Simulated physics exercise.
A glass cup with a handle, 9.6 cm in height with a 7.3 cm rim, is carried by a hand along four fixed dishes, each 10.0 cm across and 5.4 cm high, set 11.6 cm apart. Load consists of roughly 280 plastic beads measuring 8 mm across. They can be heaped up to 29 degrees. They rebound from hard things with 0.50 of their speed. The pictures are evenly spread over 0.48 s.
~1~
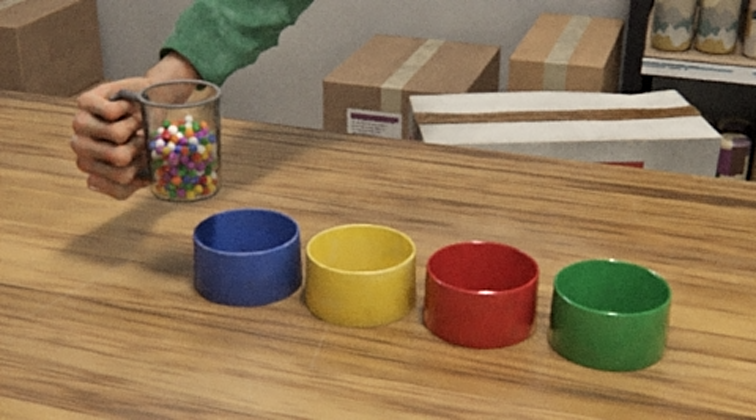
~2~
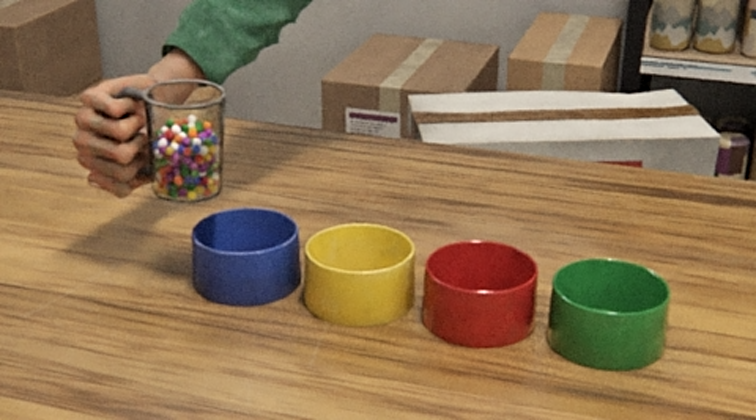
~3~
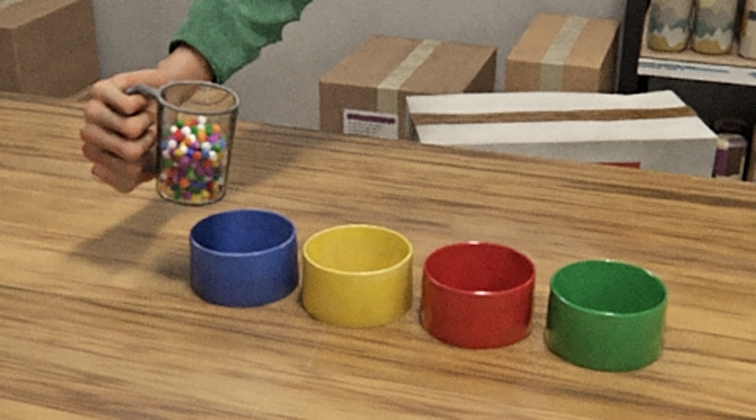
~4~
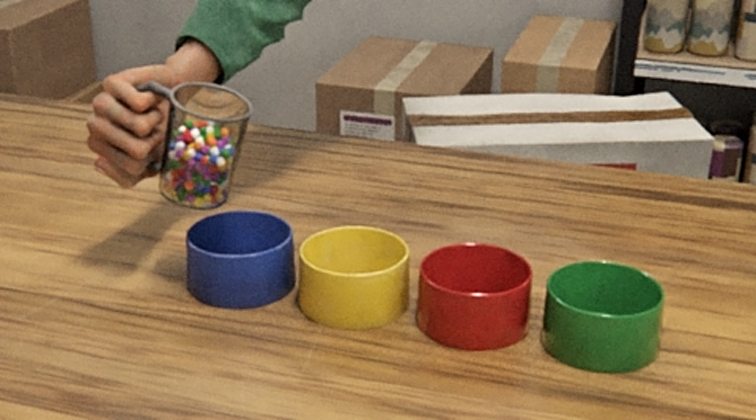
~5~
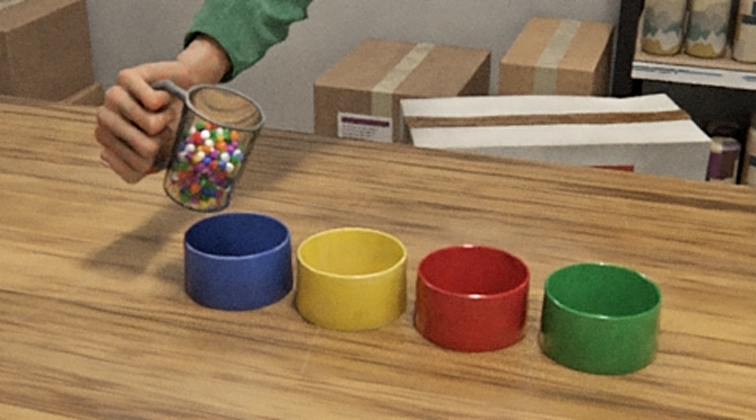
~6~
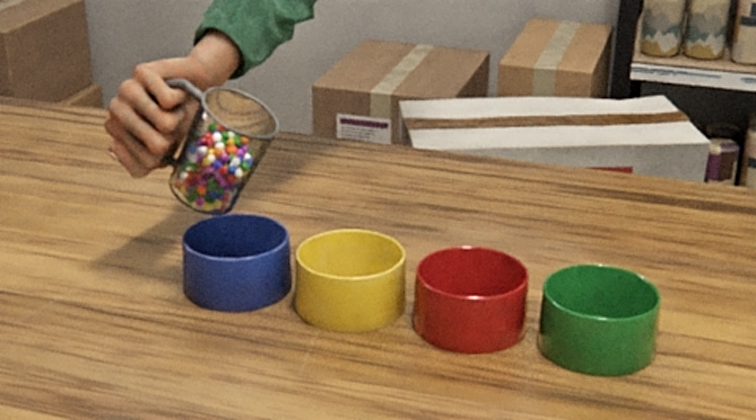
A hand in a green sleeve held a clear cup of colorful beads behind a row of four colored dishes, then moved it slightly right while tilting it toward the right.
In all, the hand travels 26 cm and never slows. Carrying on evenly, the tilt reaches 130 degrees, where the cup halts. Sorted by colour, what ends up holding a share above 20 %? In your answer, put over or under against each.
Red - over; blue - under; green - under; yellow - under; counter - under.
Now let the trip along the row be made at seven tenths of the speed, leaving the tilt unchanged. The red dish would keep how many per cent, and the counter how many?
Shares: Red 0, counter 10.
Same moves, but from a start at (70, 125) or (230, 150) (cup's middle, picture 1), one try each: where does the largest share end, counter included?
The winner: Yellow; red.
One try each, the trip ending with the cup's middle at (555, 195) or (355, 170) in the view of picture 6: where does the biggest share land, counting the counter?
Top receivers, in order: Red and counter.
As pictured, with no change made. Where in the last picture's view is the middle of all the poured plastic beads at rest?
Approximately (476, 307) in the last view.
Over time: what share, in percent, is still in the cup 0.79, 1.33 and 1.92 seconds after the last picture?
100, 60, 0.
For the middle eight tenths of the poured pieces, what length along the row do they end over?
That stretch measures near 6 centimetres.
Then, 0.79 s after the last picture, tilt 80 degrees; cup holds 100 %.
Then, 1.33 s after the last picture, tilt 115 degrees; cup holds 60 %, red 35 %.
Then, 1.92 s after the last picture, tilt 130 degrees; cup holds 0 %, red 100 %.
In the end, red 100 %, blue 0 %, green 0 %, yellow 0 %, counter 0 %.
